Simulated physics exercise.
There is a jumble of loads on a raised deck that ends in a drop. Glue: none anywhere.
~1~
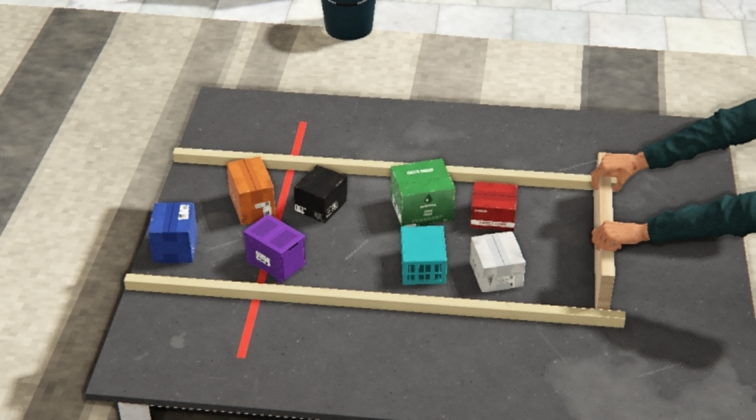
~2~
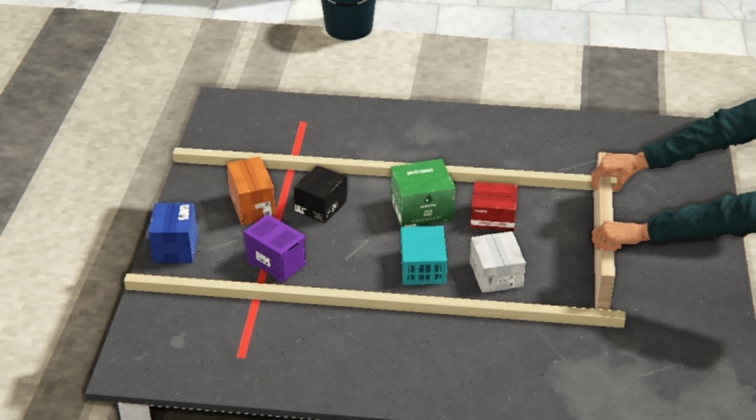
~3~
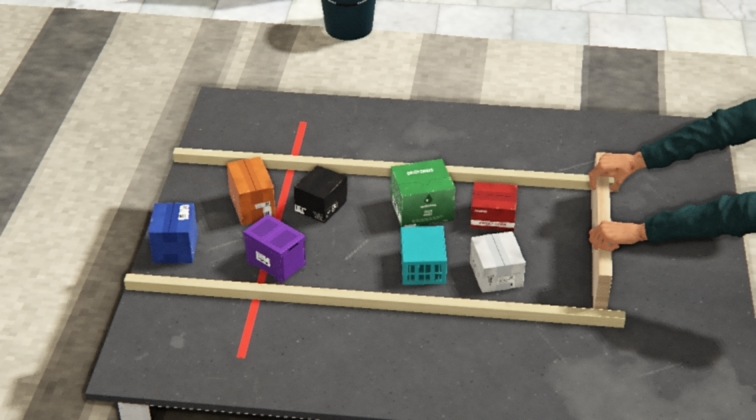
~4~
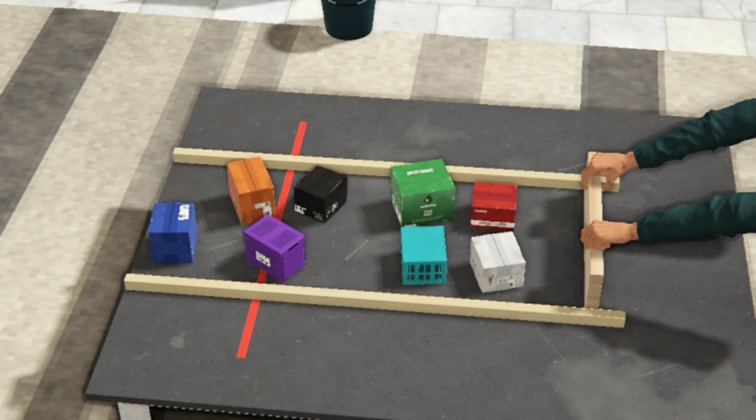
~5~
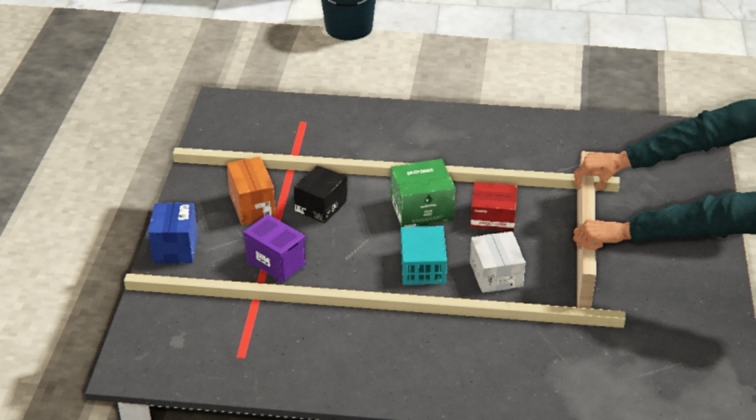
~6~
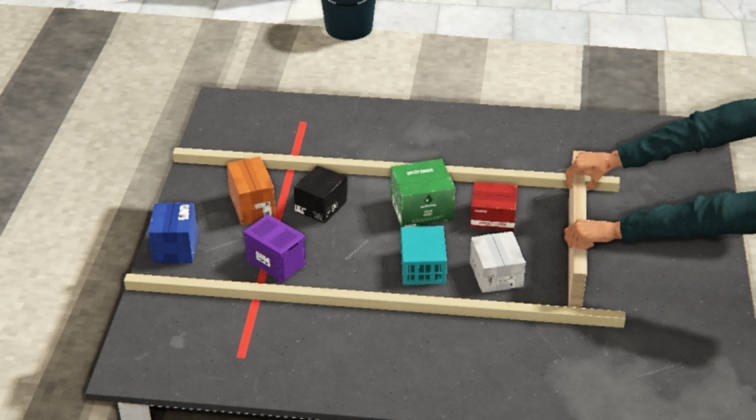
Two hands held a wooden plank upright between two rails on a dark table, then slid it slowly a short way left toward several colourful boxes, which all stayed still.
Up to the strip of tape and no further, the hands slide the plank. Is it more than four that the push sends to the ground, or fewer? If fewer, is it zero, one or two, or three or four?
Just one, or two at most, falls.
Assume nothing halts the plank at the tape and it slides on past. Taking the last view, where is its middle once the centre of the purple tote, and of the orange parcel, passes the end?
I'd put it close to (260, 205), and close to (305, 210) for the other one.
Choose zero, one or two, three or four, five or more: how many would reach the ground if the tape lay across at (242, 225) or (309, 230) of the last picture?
Taking the places in turn, I'd pick three or four and then none.
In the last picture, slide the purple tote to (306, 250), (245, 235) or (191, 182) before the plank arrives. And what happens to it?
Place by place, it is safe; is safe; goes off the edge.
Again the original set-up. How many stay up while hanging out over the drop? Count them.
That'd be 2.
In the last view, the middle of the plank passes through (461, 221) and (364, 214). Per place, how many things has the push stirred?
At the one place 4, at the other 7.
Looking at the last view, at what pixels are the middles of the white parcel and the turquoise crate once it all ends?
I'd put one at around (247, 240) and the other at around (206, 239).
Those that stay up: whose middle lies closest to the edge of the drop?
Black box.
Early on, none off yet; blue parcel at rest near (174, 233); orange parcel at rest near (251, 191); purple tote at rest near (275, 249).
Finally, the number that fall off is one or two; lost, orange parcel and blue parcel.
